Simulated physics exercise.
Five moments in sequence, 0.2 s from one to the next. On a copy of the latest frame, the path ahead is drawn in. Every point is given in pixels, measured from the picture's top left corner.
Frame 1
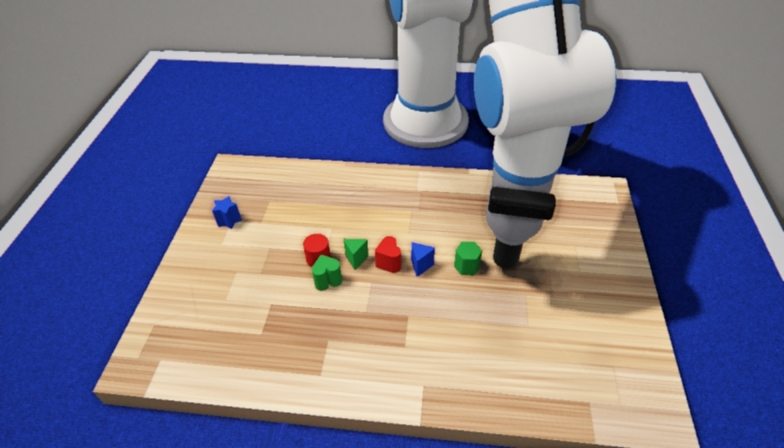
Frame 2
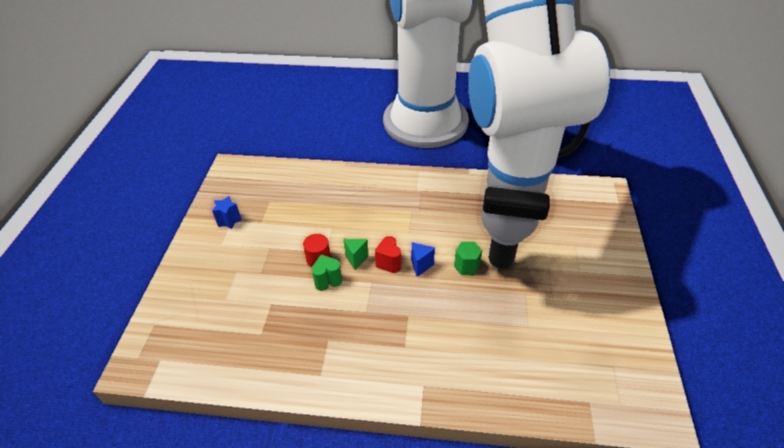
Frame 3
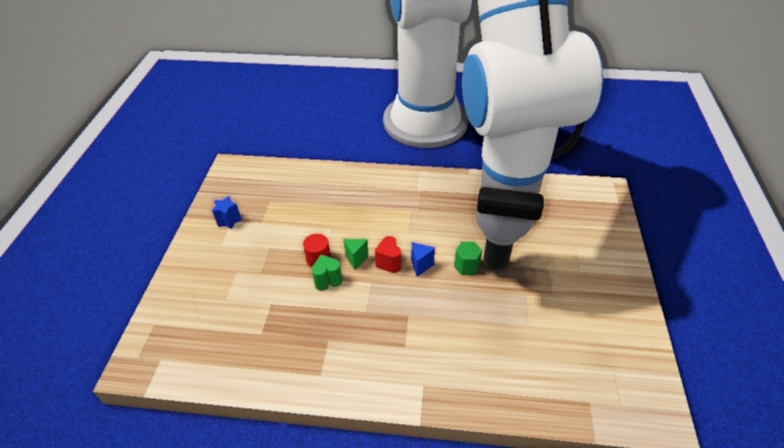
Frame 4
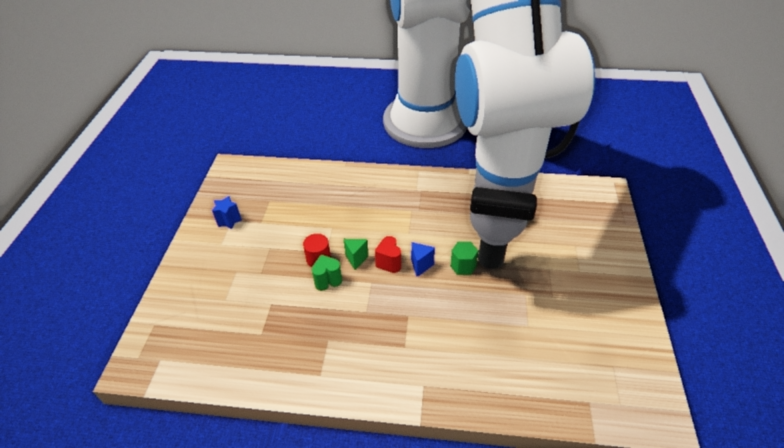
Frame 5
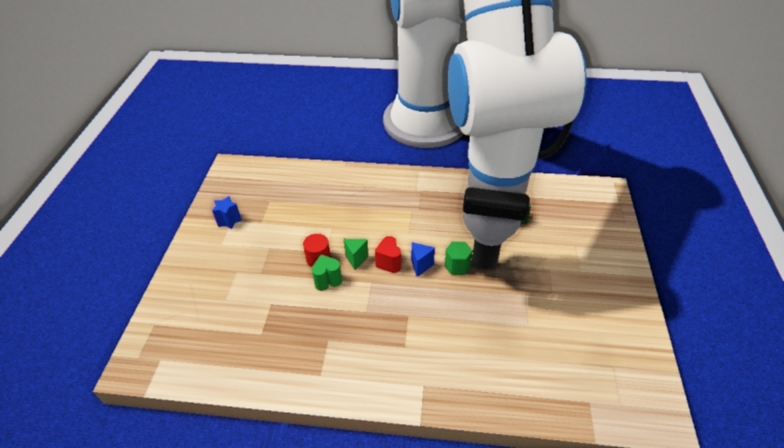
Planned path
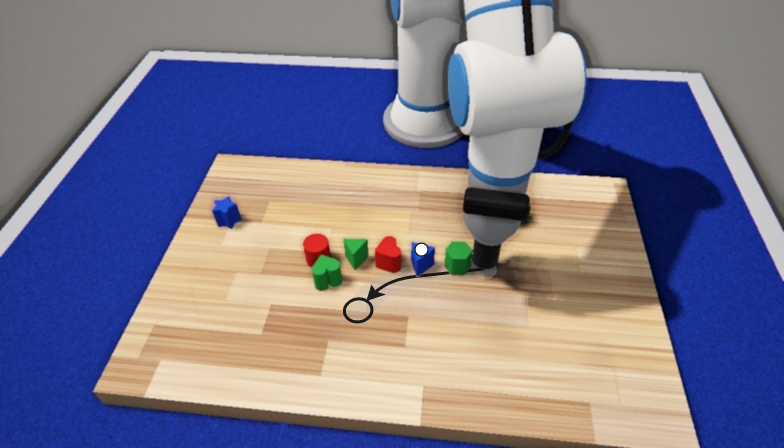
A white robot arm with a dark tool tip slides slowly left across a wooden board, closing the small gap to a green six-sided block. It then pushes that block slightly left, nearer a blue triangular piece, while the red, green and blue shapes farther left stay still.
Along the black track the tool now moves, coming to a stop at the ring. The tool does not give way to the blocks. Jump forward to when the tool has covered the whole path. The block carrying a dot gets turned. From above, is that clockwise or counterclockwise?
Rotates counter-clockwise.
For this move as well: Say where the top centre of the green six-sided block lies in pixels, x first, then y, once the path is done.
Close to (416, 240).
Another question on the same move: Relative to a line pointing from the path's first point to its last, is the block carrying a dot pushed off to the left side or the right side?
Facing from start to end, it shifts right.
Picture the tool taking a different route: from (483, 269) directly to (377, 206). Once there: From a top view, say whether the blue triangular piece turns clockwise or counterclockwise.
From above, clockwise.
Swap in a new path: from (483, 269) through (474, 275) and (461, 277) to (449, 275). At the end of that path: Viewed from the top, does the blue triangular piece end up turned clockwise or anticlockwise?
It makes a counterclockwise turn.
Drawn move, from (483, 269) by way of (438, 274) and (392, 282) to (358, 310); the dot is on the blue triangular piece.
The first path, step by step. One third of the way, tool at (438, 265); red heart at (382, 245), turned 15° anticlockwise; blue triangular piece at (402, 240), turned 55° anticlockwise; green six-sided block at (423, 242), turned 80° clockwise.
Two thirds of the way, tool at (392, 273); red heart at (379, 244), turned 25° anticlockwise; blue triangular piece at (396, 237), turned 35° anticlockwise; green six-sided block at (416, 240), turned 110° clockwise.
At the end, tool at (357, 302); green heart still; red heart at (379, 244), turned 25° anticlockwise; blue triangular piece at (396, 237), turned 35° anticlockwise; green six-sided block at (416, 240), turned 110° clockwise.
